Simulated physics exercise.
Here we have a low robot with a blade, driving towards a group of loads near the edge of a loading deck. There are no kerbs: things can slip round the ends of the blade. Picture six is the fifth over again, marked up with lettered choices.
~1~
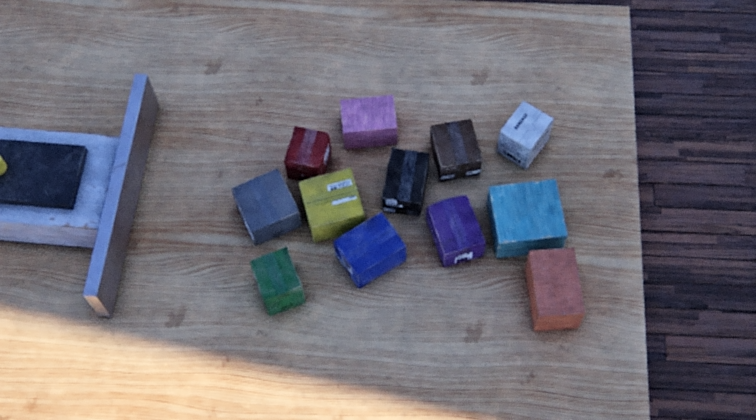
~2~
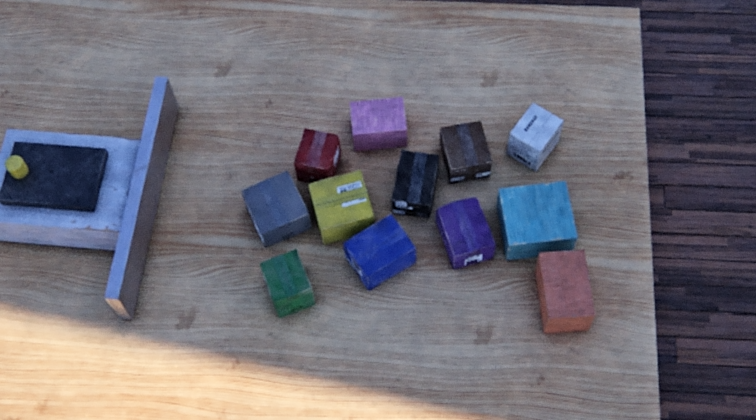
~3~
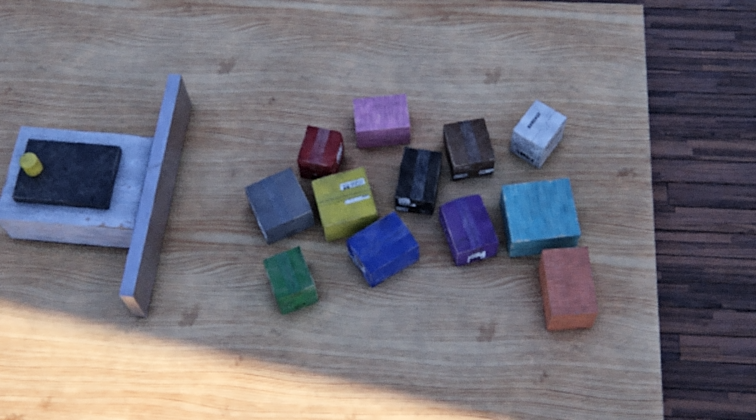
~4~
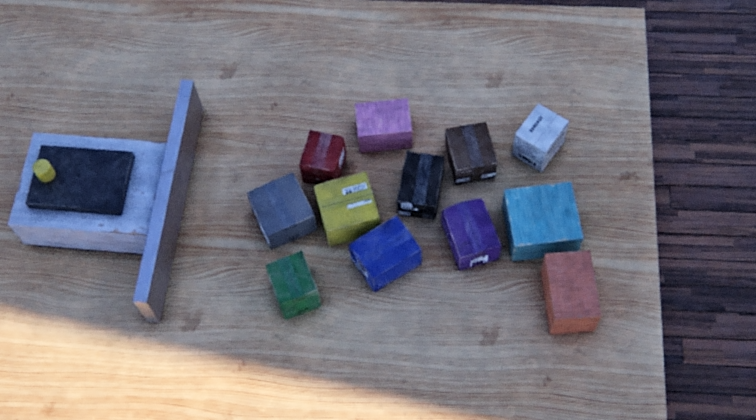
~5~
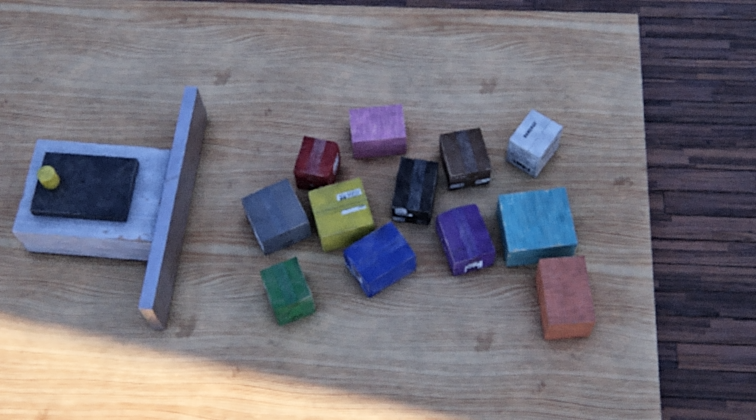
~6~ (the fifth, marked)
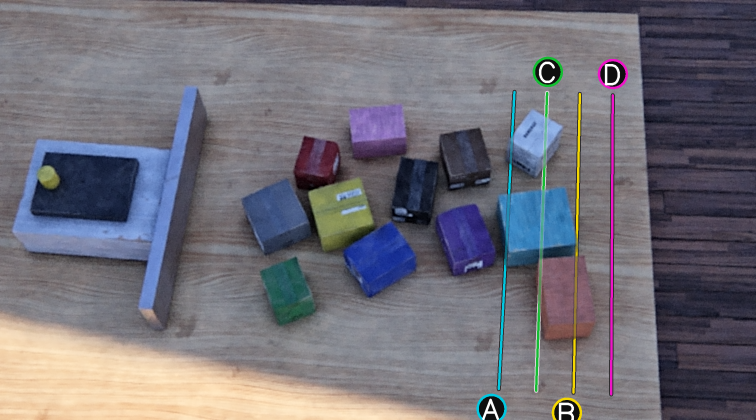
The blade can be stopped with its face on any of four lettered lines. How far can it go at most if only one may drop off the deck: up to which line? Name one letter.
Line A.
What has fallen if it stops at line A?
The turquoise crate goes over.
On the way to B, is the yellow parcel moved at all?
Yes.
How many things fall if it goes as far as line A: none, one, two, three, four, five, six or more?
One.
On the marked copy, A at (507, 230); B at (577, 233); C at (542, 232); D at (612, 235).
Following A. Soon after the start, robot (210, 191); green parcel (307, 294); blue parcel (388, 265).
Later, robot (330, 196); turquoise crate (601, 236); orange crate (580, 302).
In the end, robot (424, 199); turquoise crate over the edge; white box (640, 141); one fallen.
As for the rest, B drops six; C drops four; D drops eight.
